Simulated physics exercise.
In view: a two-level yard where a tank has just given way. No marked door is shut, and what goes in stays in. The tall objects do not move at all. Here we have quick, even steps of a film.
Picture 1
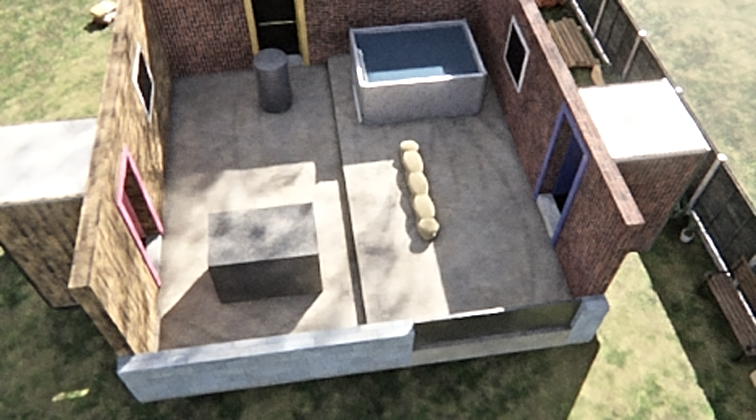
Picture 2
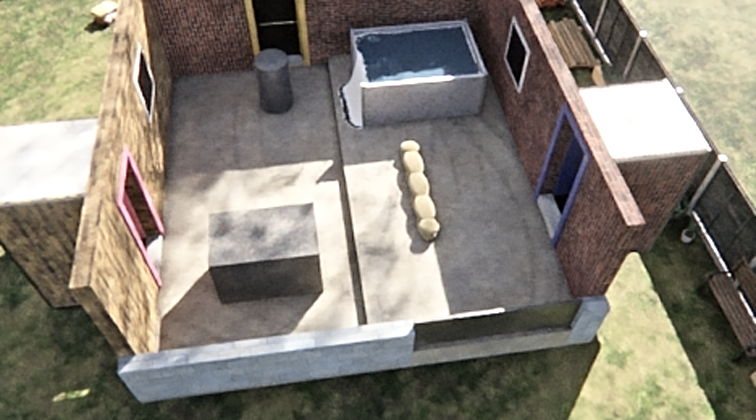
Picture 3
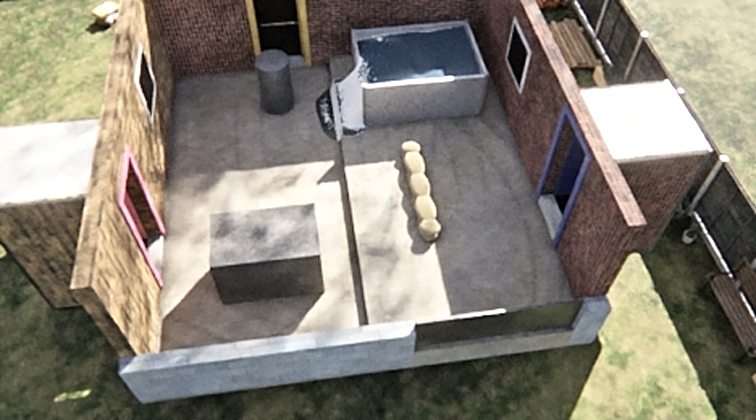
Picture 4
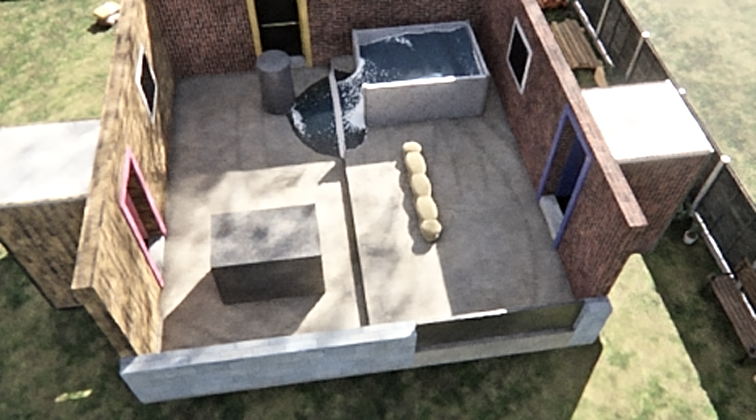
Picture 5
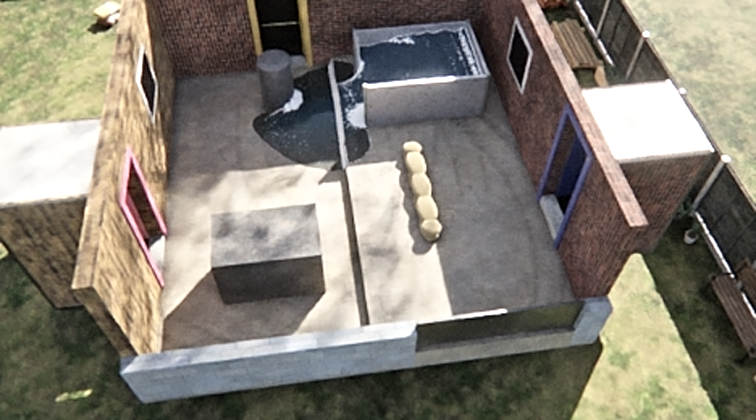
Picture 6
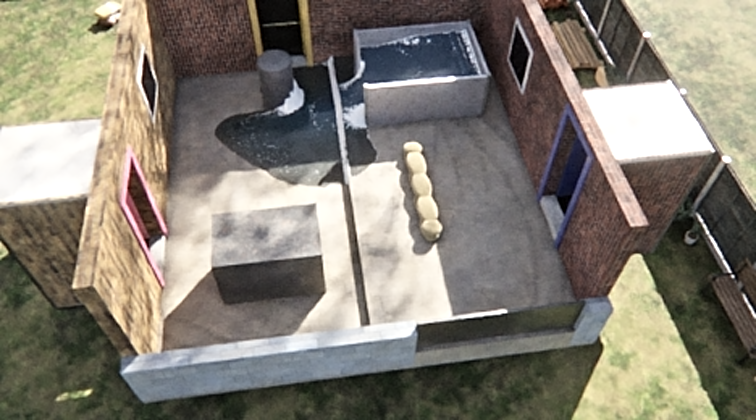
In this clip, water pours from the left end of a tank in a brick-walled yard, crosses the step in the floor and spreads leftward in a dark pool past a grey cylinder, while the block and tan sacks stay still.
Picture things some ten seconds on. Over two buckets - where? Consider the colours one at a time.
Pink door over two; yellow door over two; blue door under or at two.
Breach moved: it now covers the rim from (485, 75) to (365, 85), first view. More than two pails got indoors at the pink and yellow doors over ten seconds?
One by one: Pink ends up above; yellow ends up below.
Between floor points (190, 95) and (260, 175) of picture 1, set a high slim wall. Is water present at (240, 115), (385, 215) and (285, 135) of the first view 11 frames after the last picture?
Outcome per location, in sequence: Soaking, unsoaked, soaking.
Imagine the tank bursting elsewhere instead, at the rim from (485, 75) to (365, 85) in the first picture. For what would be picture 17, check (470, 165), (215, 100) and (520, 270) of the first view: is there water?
The three spots, in order, are inundated, spared and inundated.
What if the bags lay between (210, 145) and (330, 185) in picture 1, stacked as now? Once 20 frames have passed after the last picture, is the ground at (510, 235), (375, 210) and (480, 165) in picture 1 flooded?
Taking them as given, you'd find unwetted, unwetted and unwetted.
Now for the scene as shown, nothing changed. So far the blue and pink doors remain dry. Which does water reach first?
Result: The pink-painted one.
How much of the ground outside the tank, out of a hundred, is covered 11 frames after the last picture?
I'd estimate some 40 per cent.
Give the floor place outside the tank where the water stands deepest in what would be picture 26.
I'd go with (205, 371) as the deepest place.
A moment on, water covers 30 % of the floor; the pink door not reached, the yellow door under two buckets in, the blue door not reached.
Next, water covers 40 % of the floor; the pink door under two buckets in, the yellow door over two buckets in, the blue door not reached.
Then, water covers 50 % of the floor; the pink door over two buckets in, the yellow door far over two buckets in, the blue door not reached.
Later, water covers 60 % of the floor; the pink door over two buckets in, the yellow door far over two buckets in, the blue door not reached.
In the end, water covers 65 % of the floor; the pink door far over two buckets in, the yellow door far over two buckets in, the blue door not reached.
